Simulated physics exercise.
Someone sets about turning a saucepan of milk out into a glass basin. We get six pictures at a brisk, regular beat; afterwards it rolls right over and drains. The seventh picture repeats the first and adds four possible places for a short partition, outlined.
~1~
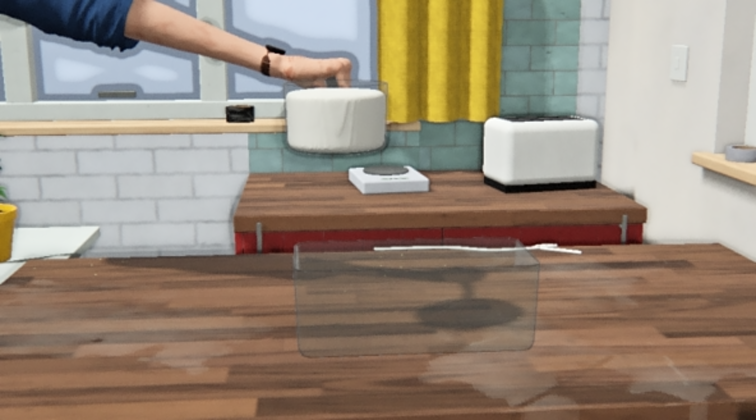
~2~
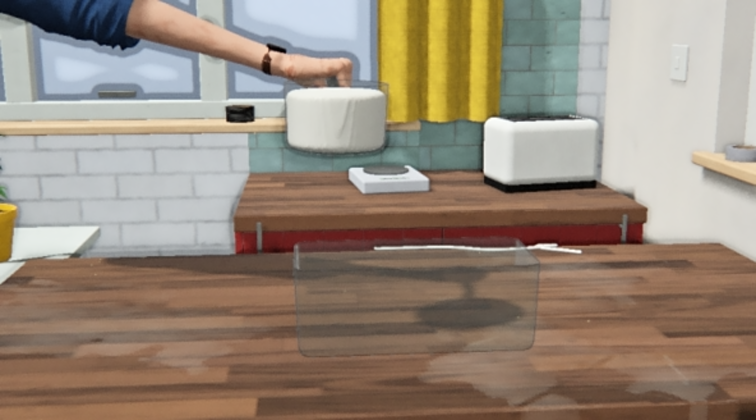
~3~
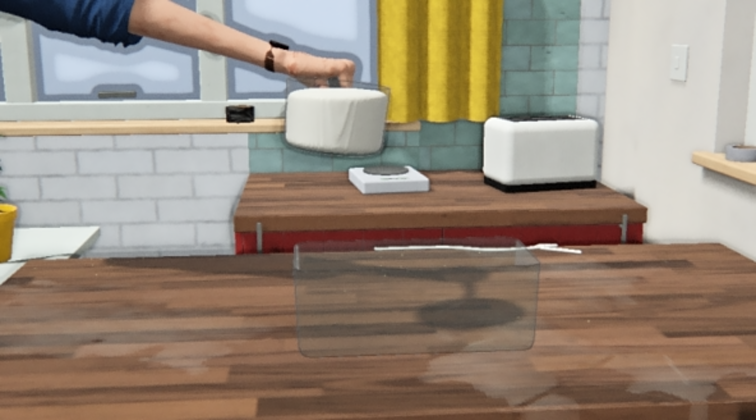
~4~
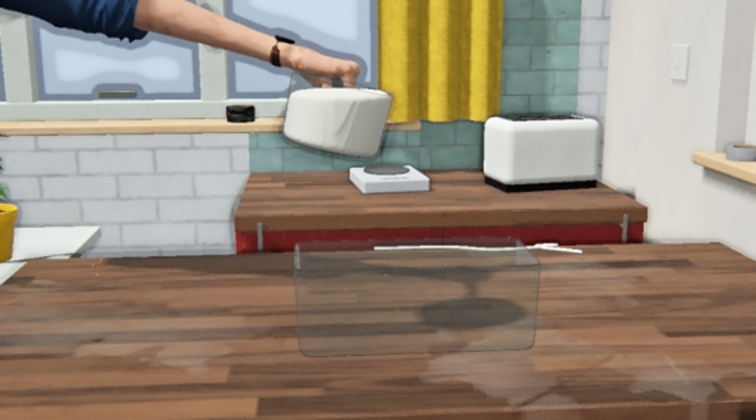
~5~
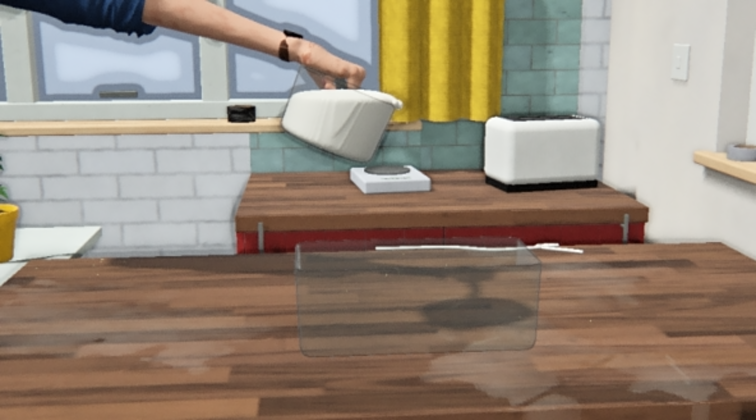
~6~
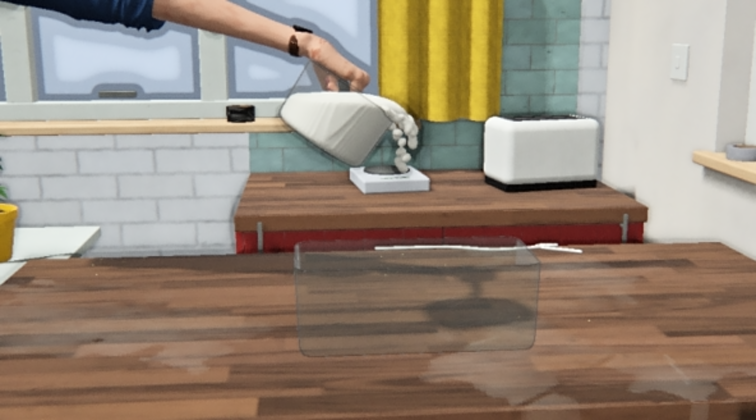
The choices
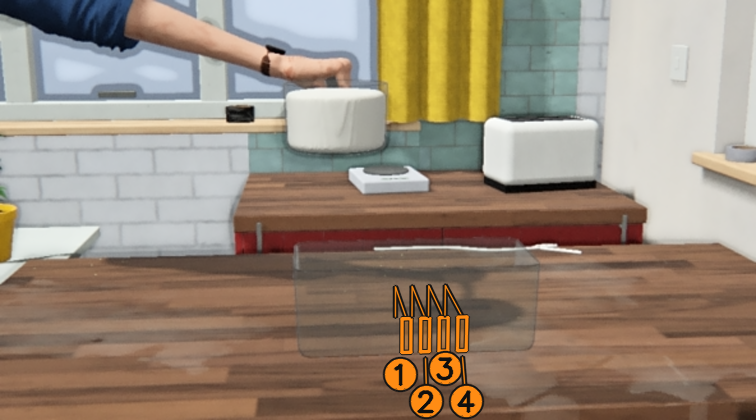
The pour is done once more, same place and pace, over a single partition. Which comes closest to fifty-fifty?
Best: 4.
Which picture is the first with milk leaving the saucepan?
In picture 5.
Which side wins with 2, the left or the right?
The right side.
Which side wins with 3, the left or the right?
The right one.
On the marked copy, 1 at (406, 358); 2 at (425, 358); 3 at (444, 357); 4 at (462, 357).
For position 1, about 5 % ends left of the wall and 94 % right of it.
For position 2, about 18 % ends left of the wall and 82 % right of it.
For position 3, about 31 % ends left of the wall and 68 % right of it.
For position 4, about 50 % ends left of the wall and 49 % right of it.
